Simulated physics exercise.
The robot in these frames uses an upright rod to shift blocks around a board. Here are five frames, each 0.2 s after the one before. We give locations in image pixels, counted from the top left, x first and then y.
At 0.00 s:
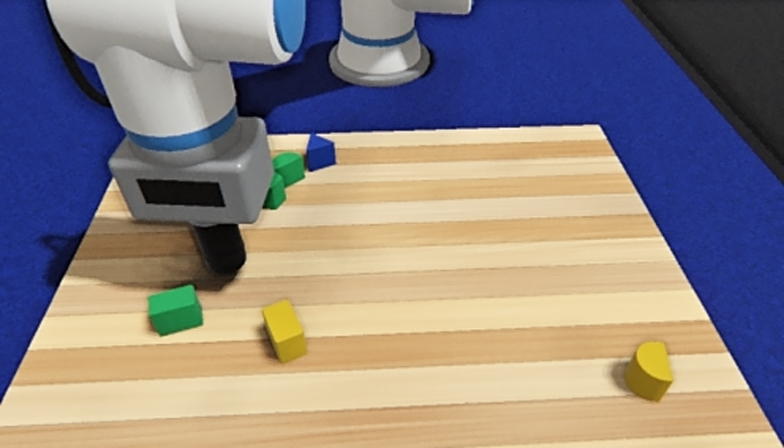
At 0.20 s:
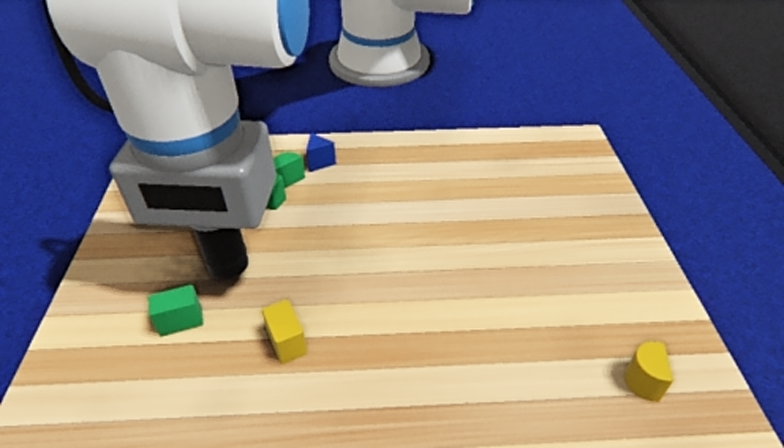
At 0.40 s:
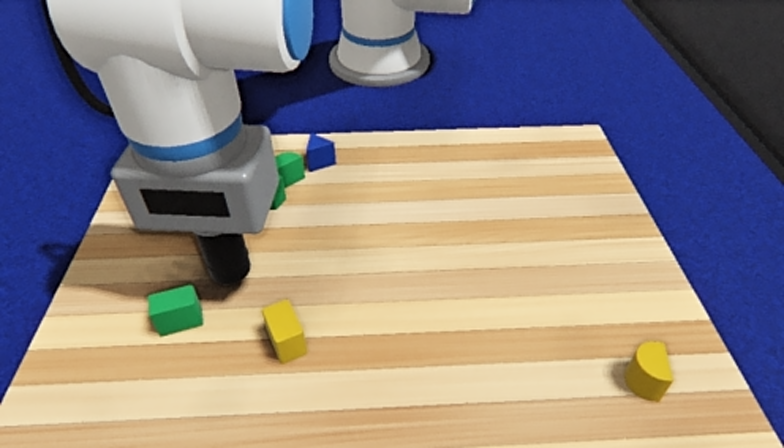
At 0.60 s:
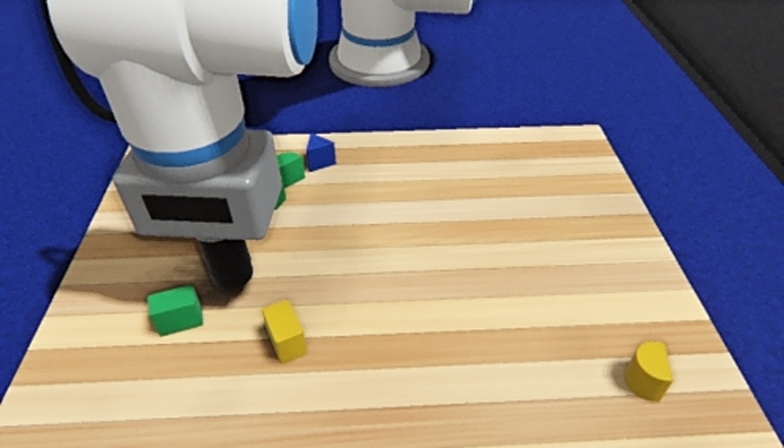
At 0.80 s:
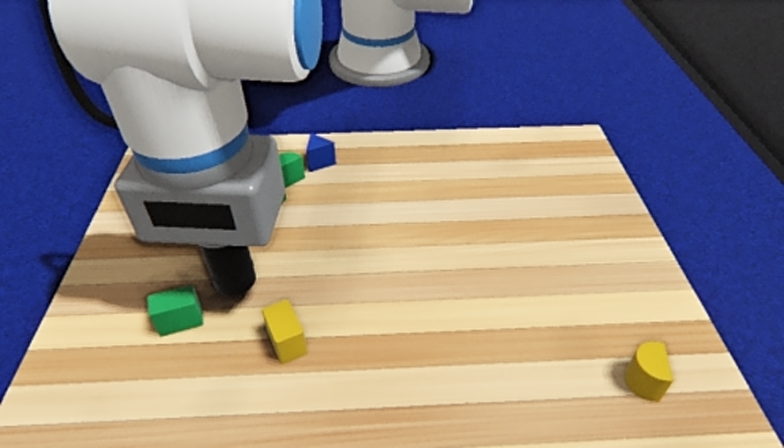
A white robot arm with blue bands and a grey block near its end holds a black rod over a striped wooden board on blue cloth, seen from above at an angle. Green and yellow blocks sit near the rod, more green and a blue one behind, another yellow at right. The rod creeps slightly toward the viewer and right, while the blocks and camera stay still.
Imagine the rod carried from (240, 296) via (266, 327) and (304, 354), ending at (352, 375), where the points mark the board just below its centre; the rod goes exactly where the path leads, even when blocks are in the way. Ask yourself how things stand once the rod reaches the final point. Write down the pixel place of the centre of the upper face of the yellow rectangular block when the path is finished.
That would be at about pixel (394, 371).
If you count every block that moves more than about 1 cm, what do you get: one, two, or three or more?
Answer: 1.
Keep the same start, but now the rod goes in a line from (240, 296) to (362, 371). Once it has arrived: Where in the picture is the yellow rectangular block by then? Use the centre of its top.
Put as a pixel place, it's (336, 390).
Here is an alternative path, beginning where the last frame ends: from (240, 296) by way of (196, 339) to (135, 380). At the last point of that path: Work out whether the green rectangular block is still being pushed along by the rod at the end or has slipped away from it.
Fallen away.
The first path, step by step. One third of the way, rod at (263, 313); yellow rectangular block at (294, 328).
Two thirds of the way, rod at (301, 340); yellow rectangular block at (340, 351), turned 25° anticlockwise.
At the end, rod at (350, 361); green rectangular block not moved; yellow rectangular block at (394, 371), turned 35° anticlockwise.
